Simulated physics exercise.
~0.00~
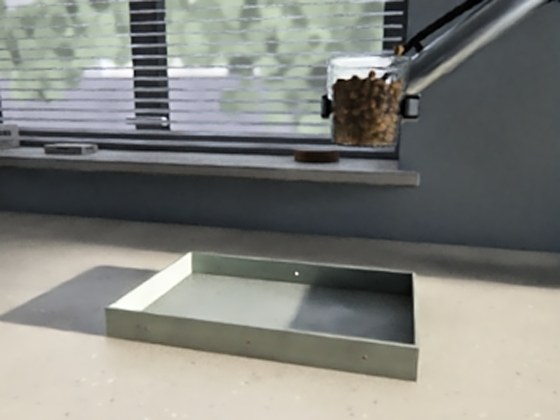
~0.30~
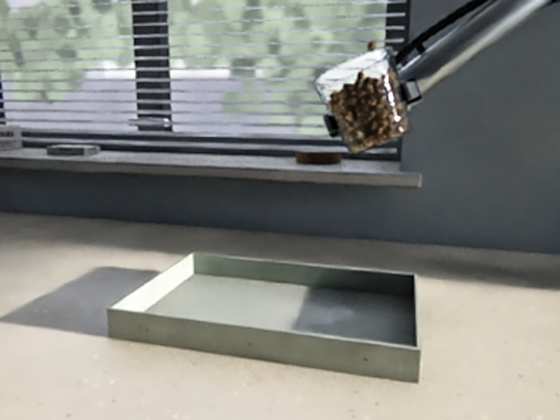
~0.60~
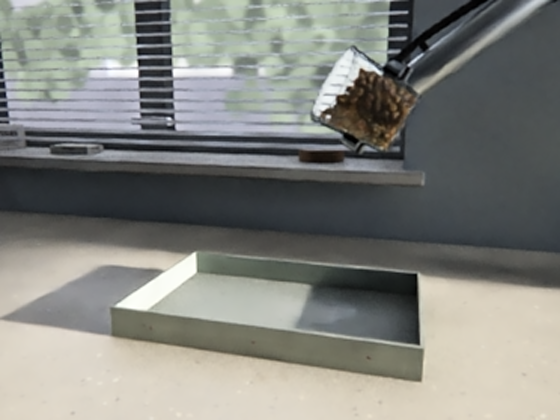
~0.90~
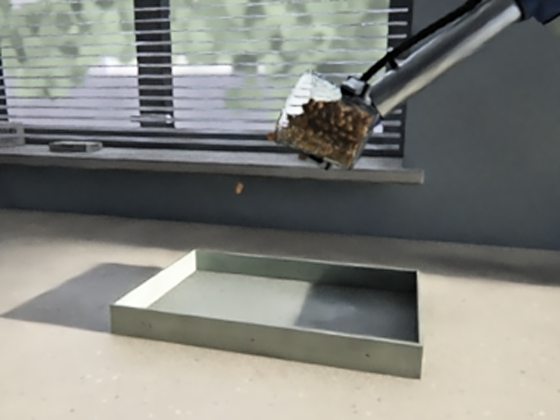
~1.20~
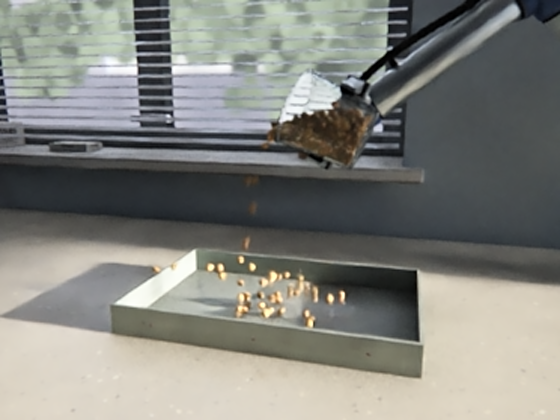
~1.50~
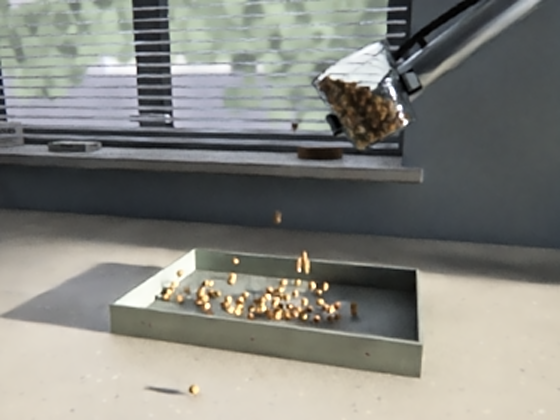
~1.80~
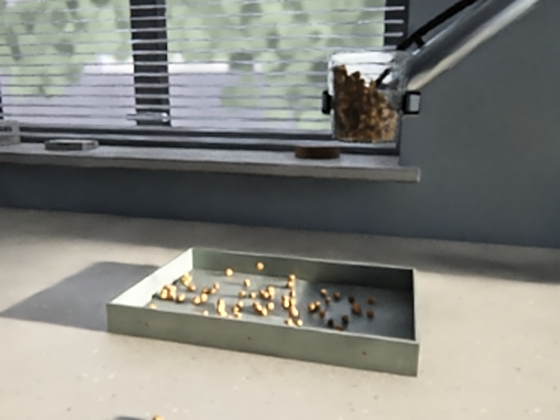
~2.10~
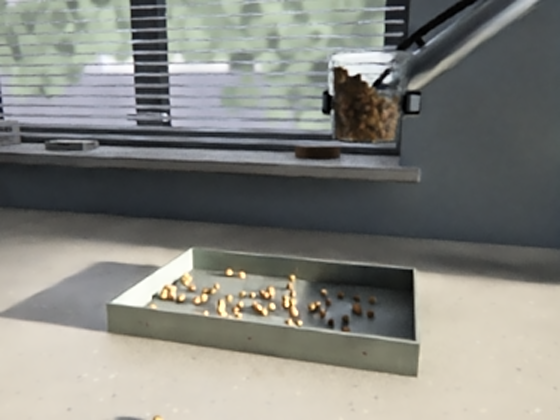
A robot arm reaching in from the upper right holds a clear tumbler, more than half full of brown chickpeas, above a shallow grey-green tray. The tray rests on a pale speckled surface, seen from slightly above, with a blind-covered window and grey sill behind. The arm tips the tumbler toward the left, then swings it left and down, and golden chickpeas spill and scatter across the tray. It draws back and turns the tumbler upright while one chickpea lands in front of the tray. Finally the tumbler hangs still, mostly full, above the thinly strewn chickpeas.
